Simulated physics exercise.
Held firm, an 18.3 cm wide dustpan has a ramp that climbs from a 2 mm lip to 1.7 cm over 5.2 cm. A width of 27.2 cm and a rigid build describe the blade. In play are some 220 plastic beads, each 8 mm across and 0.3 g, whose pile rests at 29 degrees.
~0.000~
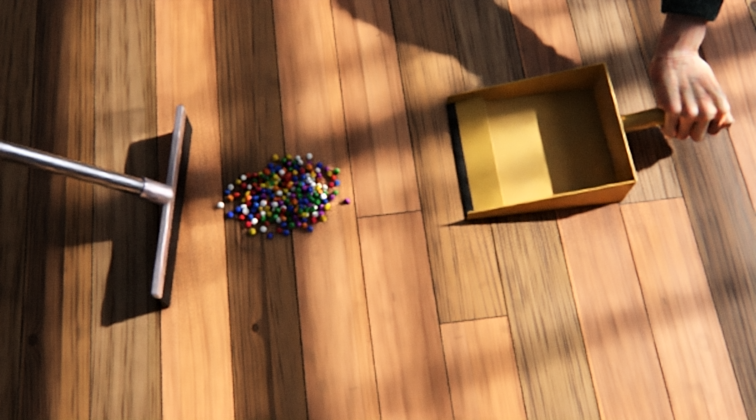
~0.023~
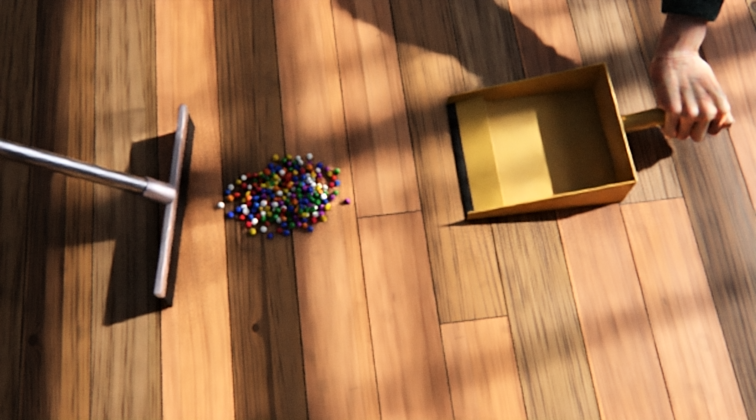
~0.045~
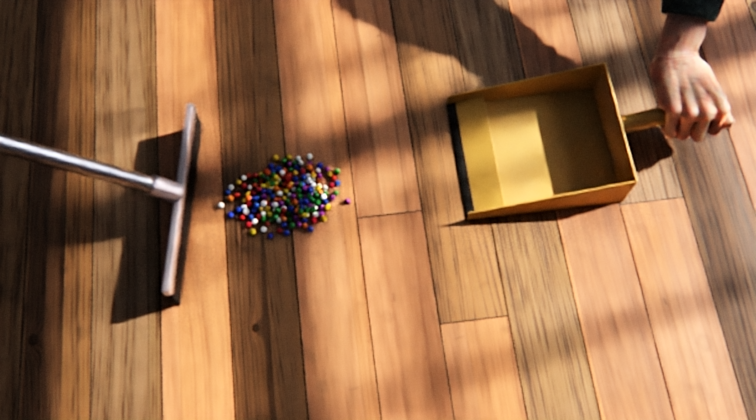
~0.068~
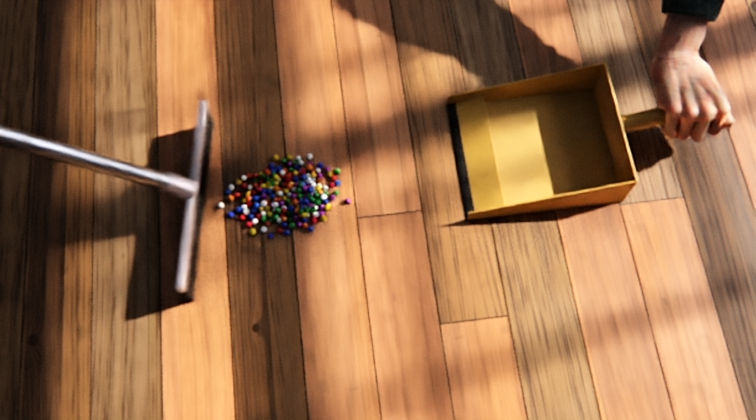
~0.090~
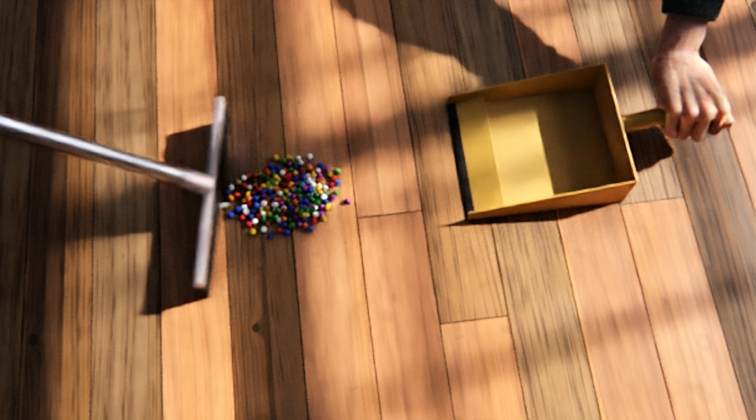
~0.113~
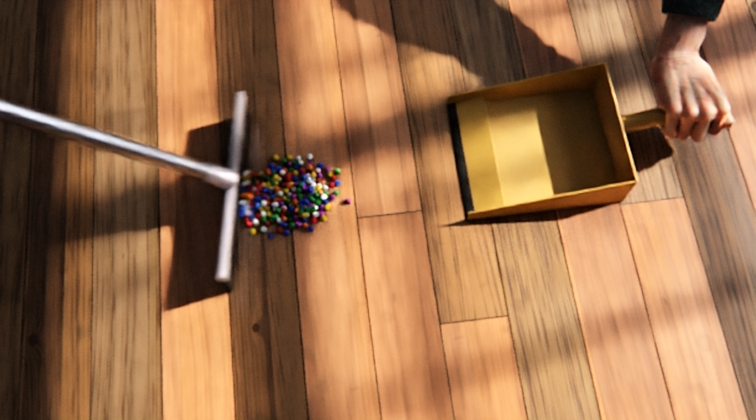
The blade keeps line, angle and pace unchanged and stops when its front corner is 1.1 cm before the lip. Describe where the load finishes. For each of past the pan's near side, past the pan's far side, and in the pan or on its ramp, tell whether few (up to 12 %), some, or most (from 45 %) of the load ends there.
Near side: Some, far side: Few, pan: Some.
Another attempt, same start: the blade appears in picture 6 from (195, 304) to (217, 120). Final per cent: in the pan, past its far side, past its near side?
Pan 10 % / far 10 % / near 50 %.
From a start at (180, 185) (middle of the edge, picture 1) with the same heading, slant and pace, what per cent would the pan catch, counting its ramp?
Around 30 %.
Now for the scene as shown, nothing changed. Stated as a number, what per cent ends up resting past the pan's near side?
Share at rest: Approx. 25 per cent.
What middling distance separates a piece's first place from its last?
Near 38 cm.
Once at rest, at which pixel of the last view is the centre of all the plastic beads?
About (548, 168).
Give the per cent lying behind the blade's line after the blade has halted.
Around 0 in a hundred.
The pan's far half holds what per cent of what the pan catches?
I'd put it at around 50 per cent.
After 0.23 s, middle of the blade 16 cm from the lip; 0 % over the lip, far side 0 %, near side 15 %.
After 0.31 s, middle of the blade 6 cm from the lip; 0 % over the lip, far side 5 %, near side 25 %.
After 0.52 s, middle of the blade 3 cm from the lip; 45 % over the lip, far side 10 %, near side 25 %.
In the end, at 2.0 s, near side 25 %, far side 10 %, pan 35 %, in front of the lip or behind the blade 30 %.
